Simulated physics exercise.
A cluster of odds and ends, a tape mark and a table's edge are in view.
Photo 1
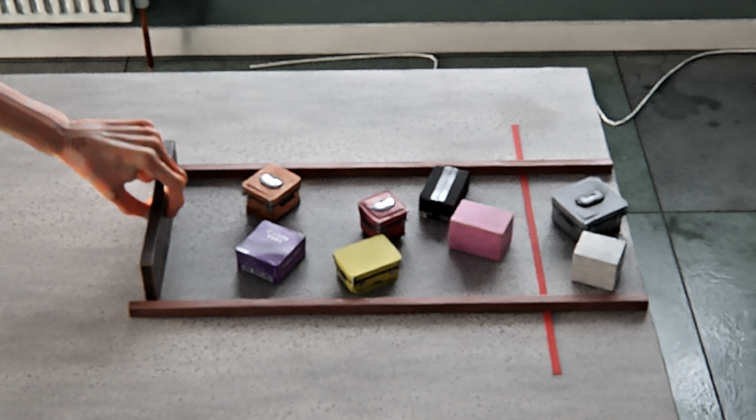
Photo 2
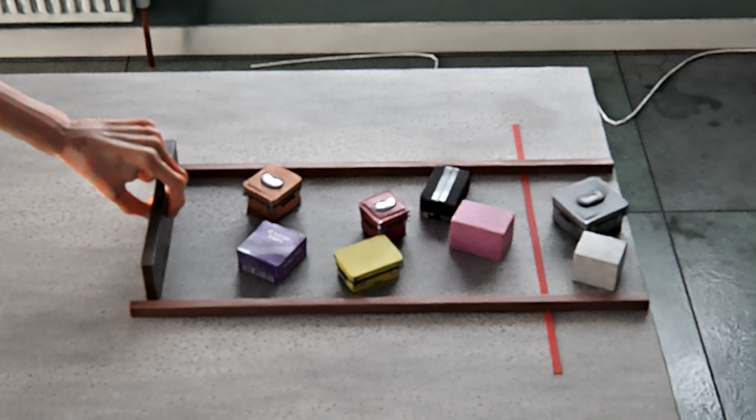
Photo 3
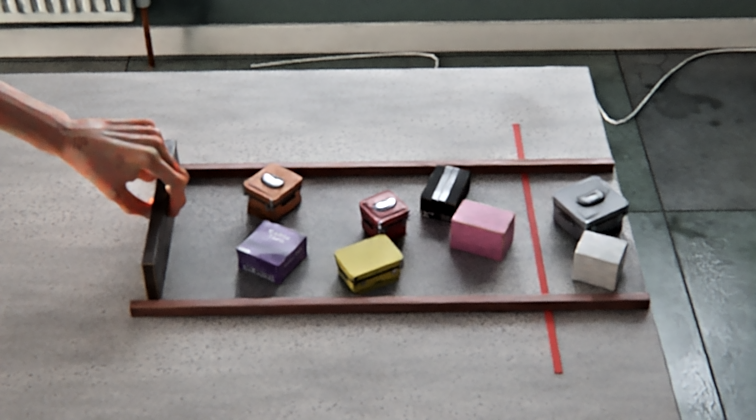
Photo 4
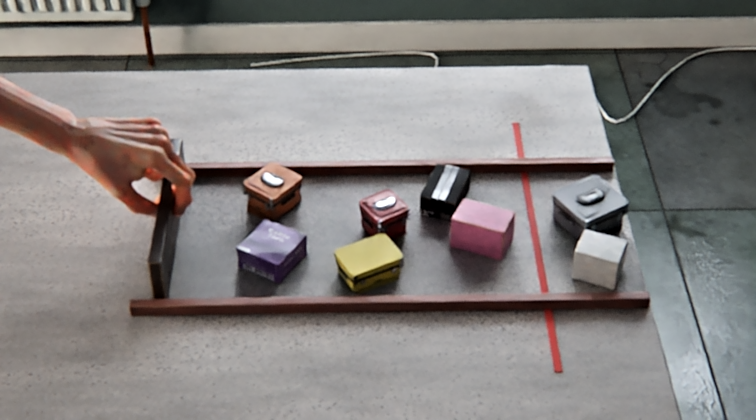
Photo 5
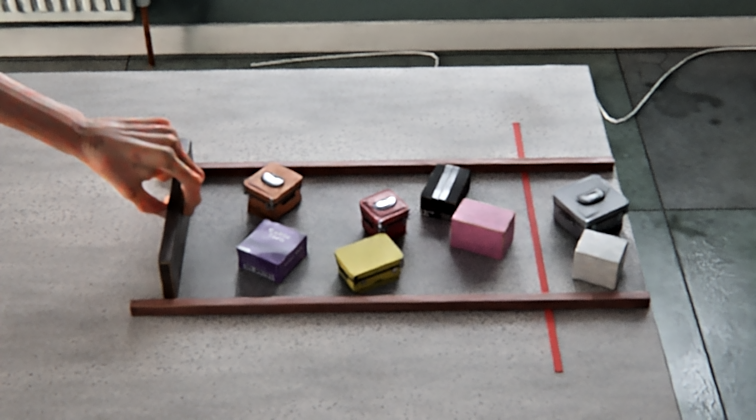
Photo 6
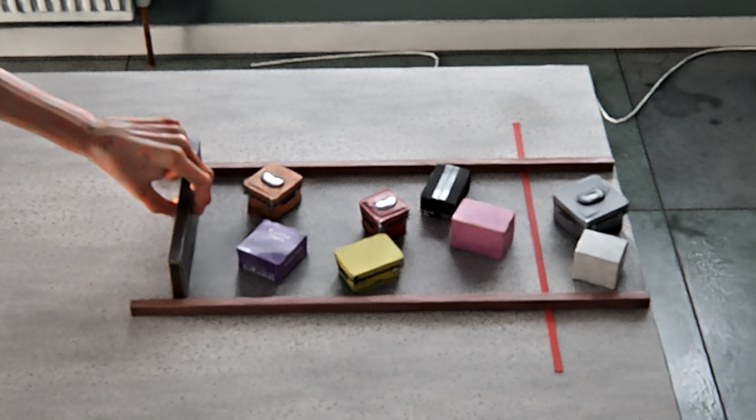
On a speckled grey tabletop above dark floor tiles, seen from above at an angle by a still camera, two dark red rails border a grey lane. Orange-brown, purple, red, yellow, black and pink boxes sit left of or near a red tape line, with a grey case and white block beyond it. A hand at left holds a dark board upright, then slides it slightly rightward while the objects stay put.
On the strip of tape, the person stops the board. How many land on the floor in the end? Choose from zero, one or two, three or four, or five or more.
In the end, one or two land there.
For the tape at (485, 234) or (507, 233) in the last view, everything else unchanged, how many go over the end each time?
It comes to 0, then 0.
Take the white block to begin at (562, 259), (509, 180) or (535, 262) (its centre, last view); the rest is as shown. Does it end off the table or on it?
Place by place: It is pushed off, it is pushed off, it is pushed off.
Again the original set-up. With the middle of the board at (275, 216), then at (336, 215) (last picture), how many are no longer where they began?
It comes to 2 for the first spot, 4 for the other.
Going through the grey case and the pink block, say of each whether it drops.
Grey case: Falls off; pink block: Stays.
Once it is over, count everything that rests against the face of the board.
The count in contact is 2.
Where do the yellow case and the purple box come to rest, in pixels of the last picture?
Final spots - yellow case (614, 269), purple box (562, 237).
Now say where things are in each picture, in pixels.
Grey case (588, 212); white block (598, 261); pink block (481, 231); board (161, 219); tape (533, 235), in the first frame.
White block (599, 261); red case (384, 219), in the second frame.
Pink block (483, 230); yellow case (369, 266), in the third frame.
Grey case (589, 210); black box (445, 193), in the fourth frame.
White block (600, 259); purple box (273, 251), in the fifth frame.
Grey case (589, 209); white block (600, 259); pink block (483, 229); board (187, 217); tape (535, 233), in the sixth frame.
Soon after, none off yet; grey case at rest near (589, 209); white block at rest near (600, 259); pink block at rest near (483, 229).
Then, none off yet; grey case moving near (594, 208); white block moved a little near (620, 260); pink block moved about its own width near (570, 234).
At rest, the number that fall off is one or two; fallen, white block and grey case.
